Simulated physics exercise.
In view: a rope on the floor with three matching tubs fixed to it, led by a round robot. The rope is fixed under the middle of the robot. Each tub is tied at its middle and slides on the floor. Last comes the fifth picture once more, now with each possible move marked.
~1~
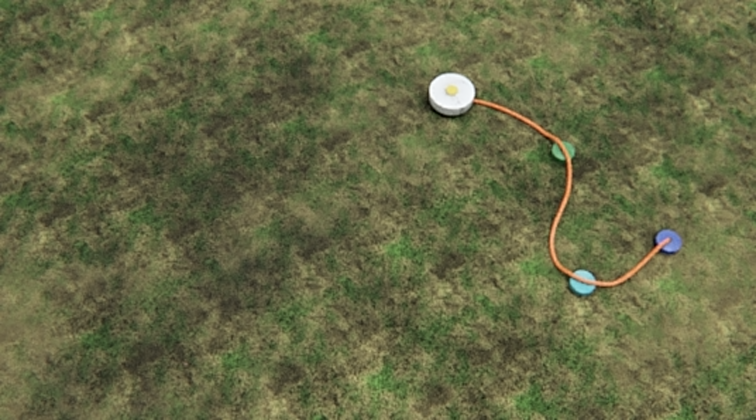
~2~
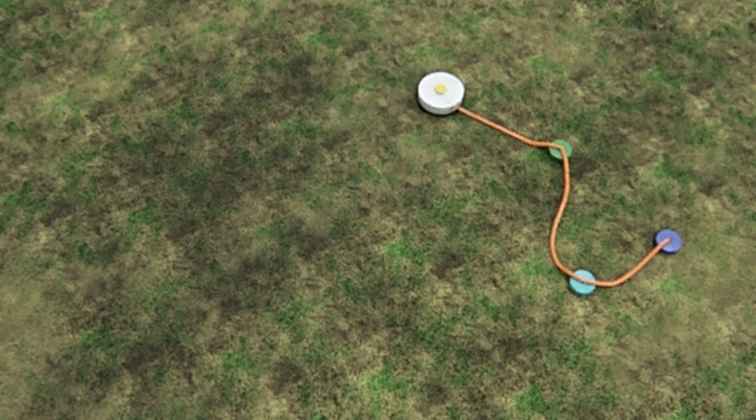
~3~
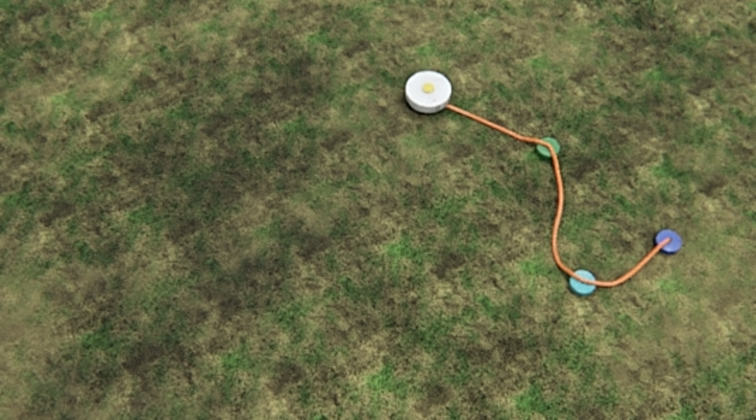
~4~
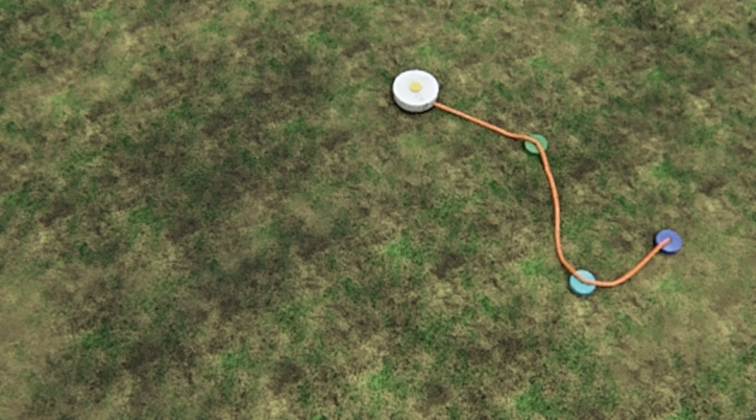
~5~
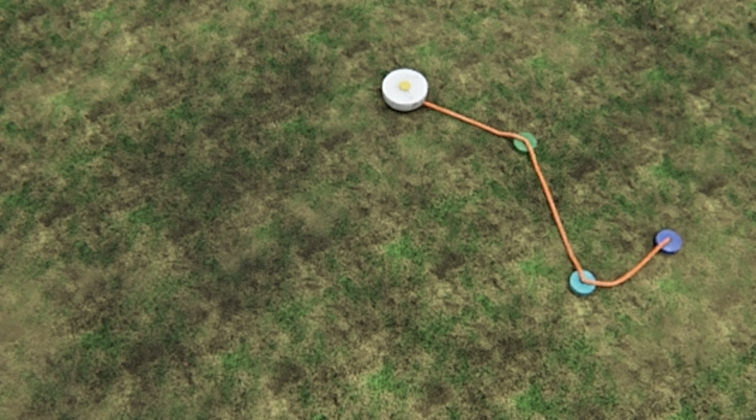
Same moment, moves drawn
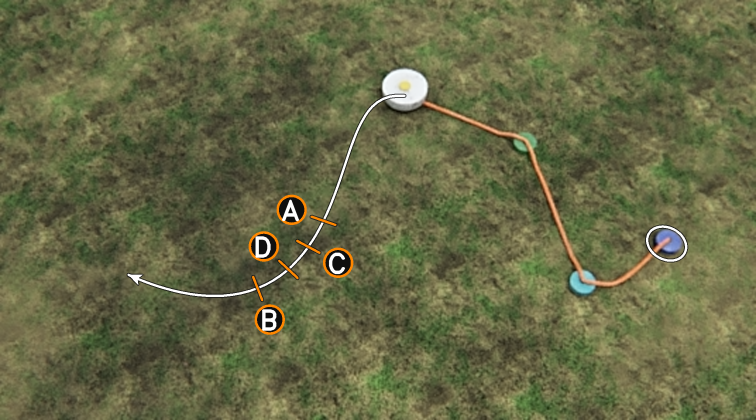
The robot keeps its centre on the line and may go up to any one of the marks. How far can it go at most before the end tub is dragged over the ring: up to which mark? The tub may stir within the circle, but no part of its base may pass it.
All is well up to B.
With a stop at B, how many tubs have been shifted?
Two.
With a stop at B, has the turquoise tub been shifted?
By then, yes.
On the marked copy, A at (324, 221); B at (258, 288); C at (308, 247); D at (288, 269); the ring at (667, 243); the route from (405, 96) via (317, 234) to (128, 275).
Following B. Soon after the start, robot (351, 143); blue tub (668, 242); turquoise tub (581, 276); green tub (486, 151).
Later, robot (319, 225); blue tub (668, 242); turquoise tub (581, 276); green tub (449, 179).
In the end, robot (256, 285); blue tub (668, 242); turquoise tub (573, 273); green tub (401, 247); the ringed tub at the far end is still in its ring.
As for the rest, A is safe but short; C is safe but short; D is safe but short.
